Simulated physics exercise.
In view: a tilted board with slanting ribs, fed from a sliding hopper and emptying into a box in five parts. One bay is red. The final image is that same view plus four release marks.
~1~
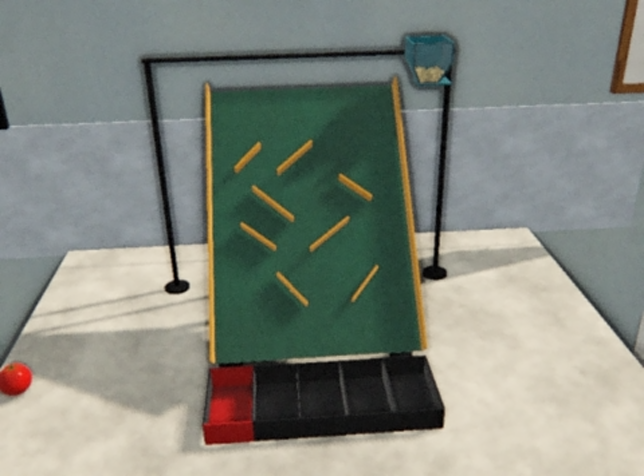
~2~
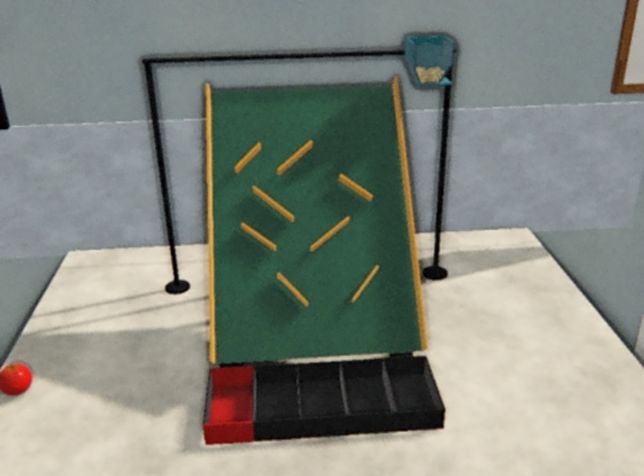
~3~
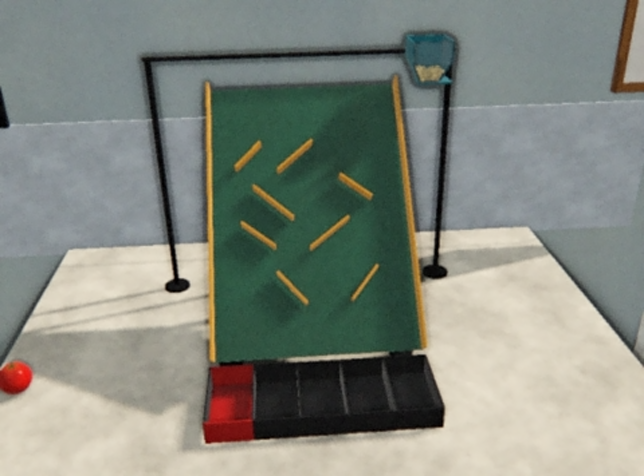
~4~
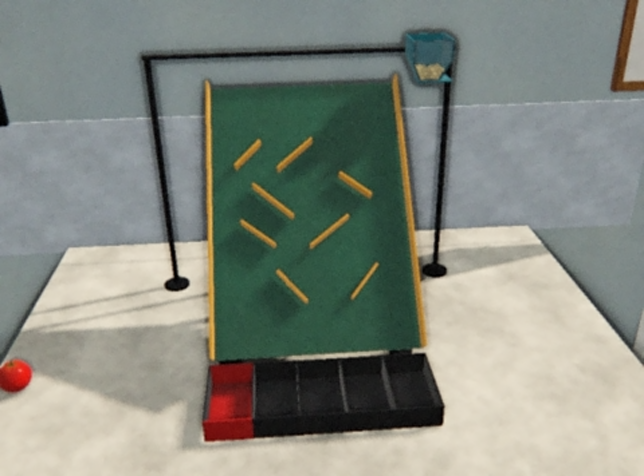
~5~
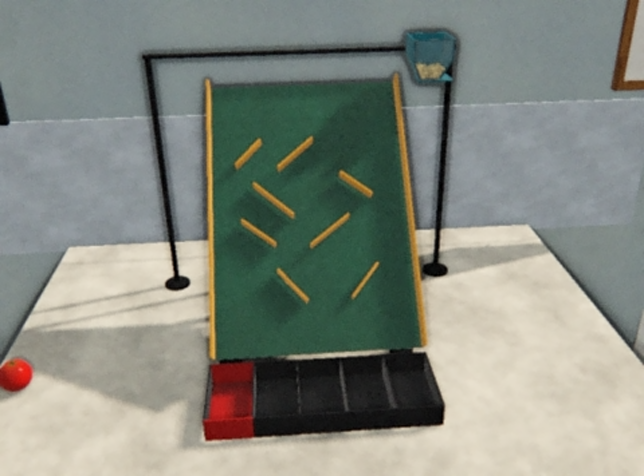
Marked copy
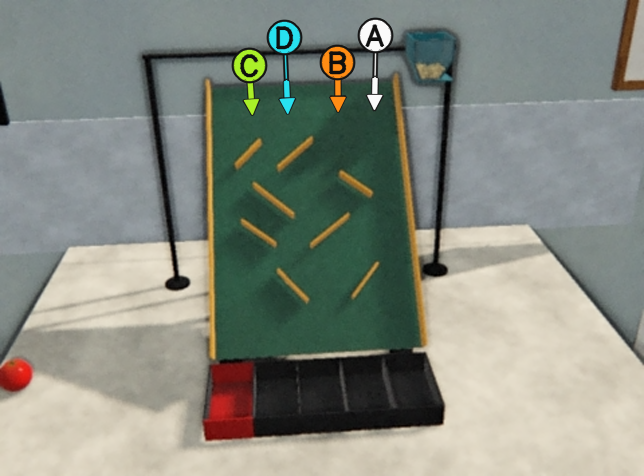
On a pale tabletop, a small hopper sitting motionless above a tilted green board with slanting ribs, one red bay below.
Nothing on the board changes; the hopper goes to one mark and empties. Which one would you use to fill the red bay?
Use mark C.
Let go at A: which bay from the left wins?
It is the fifth one.
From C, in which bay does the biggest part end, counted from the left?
It is the first one.
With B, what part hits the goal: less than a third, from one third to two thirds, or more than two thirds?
Mark B gives less than a third.
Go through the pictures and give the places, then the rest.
In the first frame, hopper at (428, 73), soya beans, door shut.
In the second frame, ribs (236, 168) to (260, 143), (278, 170) to (312, 141), (253, 186) to (294, 218).
In the third frame, ribs (340, 173) to (372, 195), (241, 222) to (275, 245), (311, 246) to (349, 216).
In the fourth frame, ribs (277, 270) to (307, 301), (353, 297) to (377, 263).
In the fifth frame, red bay at (229, 428), number 1 of 5 from the left.
On the marked copy, mark A meets the board at (374, 104); mark B meets the board at (338, 106); mark C meets the board at (251, 109); mark D meets the board at (287, 107).
If A is chosen, none in the red bay, most in other bays, a small part outside the box.
If B is chosen, a small part in the red bay, most in other bays.
If C is chosen, about two thirds in the red bay, about a quarter in other bays, a small part outside the box.
If D is chosen, about a quarter in the red bay, most in other bays.
